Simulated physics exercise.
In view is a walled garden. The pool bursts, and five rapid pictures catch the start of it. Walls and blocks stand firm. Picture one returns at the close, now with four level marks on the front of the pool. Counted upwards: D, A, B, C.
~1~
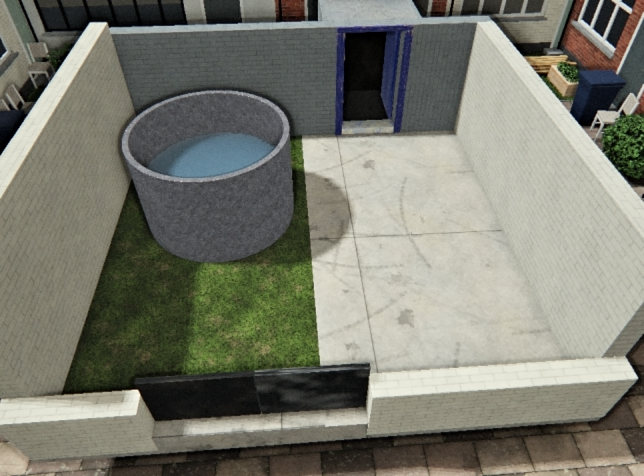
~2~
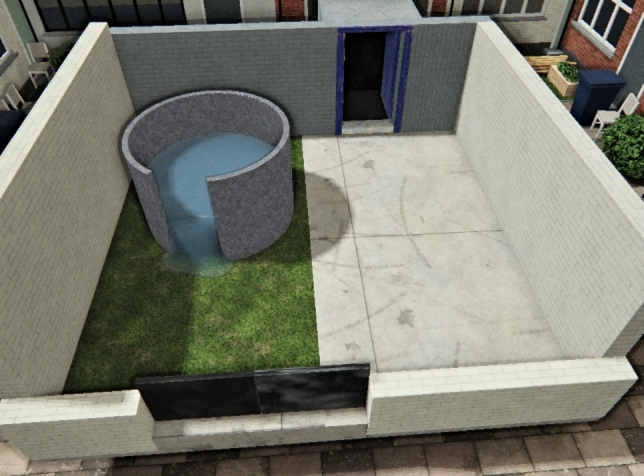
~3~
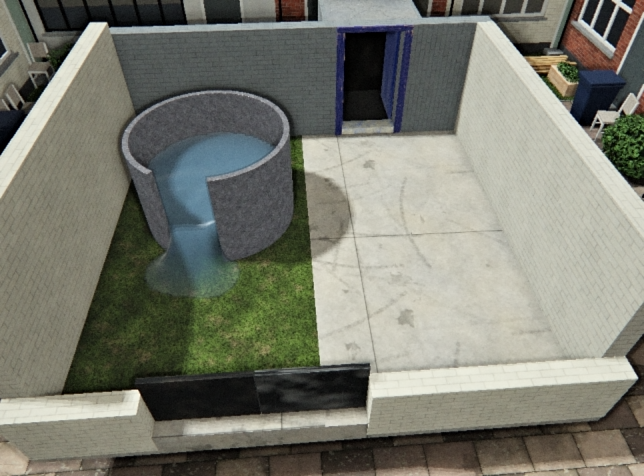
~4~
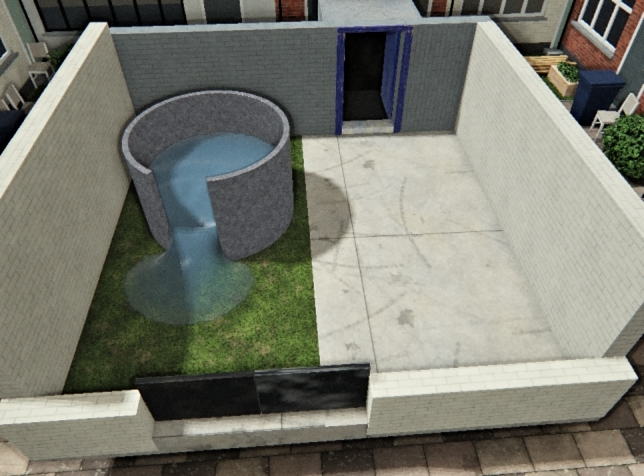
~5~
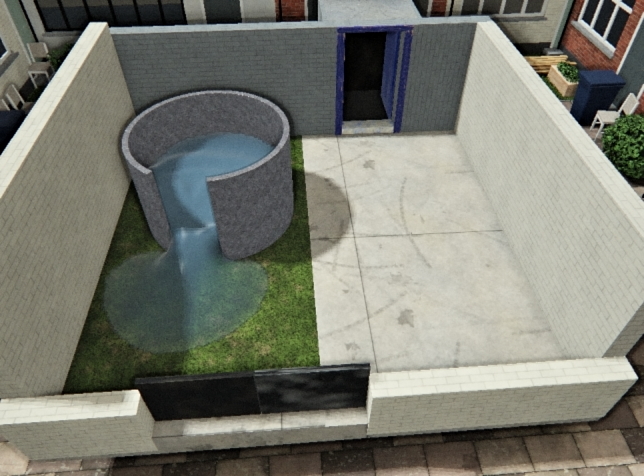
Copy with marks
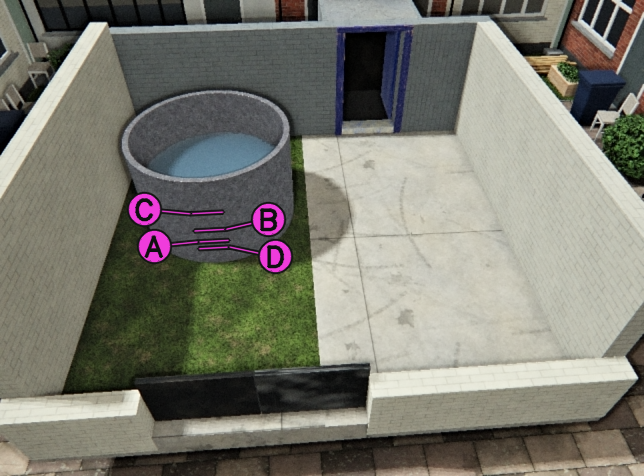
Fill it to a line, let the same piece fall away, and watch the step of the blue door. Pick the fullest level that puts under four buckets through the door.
C.
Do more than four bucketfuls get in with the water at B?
No, that is safe.
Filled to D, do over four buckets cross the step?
No, that is safe.
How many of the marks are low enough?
All of them.
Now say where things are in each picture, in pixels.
In the first frame, water in the pool at rest, its middle at (215, 170); foot of the blue doorway at (368, 133); shut gate at (256, 379).
In the second frame, 1 % of the ground under water, visible out to (226, 266).
In the third frame, 3 % of the ground under water, visible out to (157, 284).
In the fourth frame, 5 % of the ground under water, visible out to (175, 319).
In the fifth frame, 9 % of the ground under water, visible out to (154, 341).
In magenta, A at (212, 241); B at (210, 230); C at (206, 212); D at (214, 247); from the bottom up D, A, B, C.
For line A, nothing gets over.
For line B, nothing gets over.
For line C, a splash gets over, under a bucket.
For line D, nothing gets over.
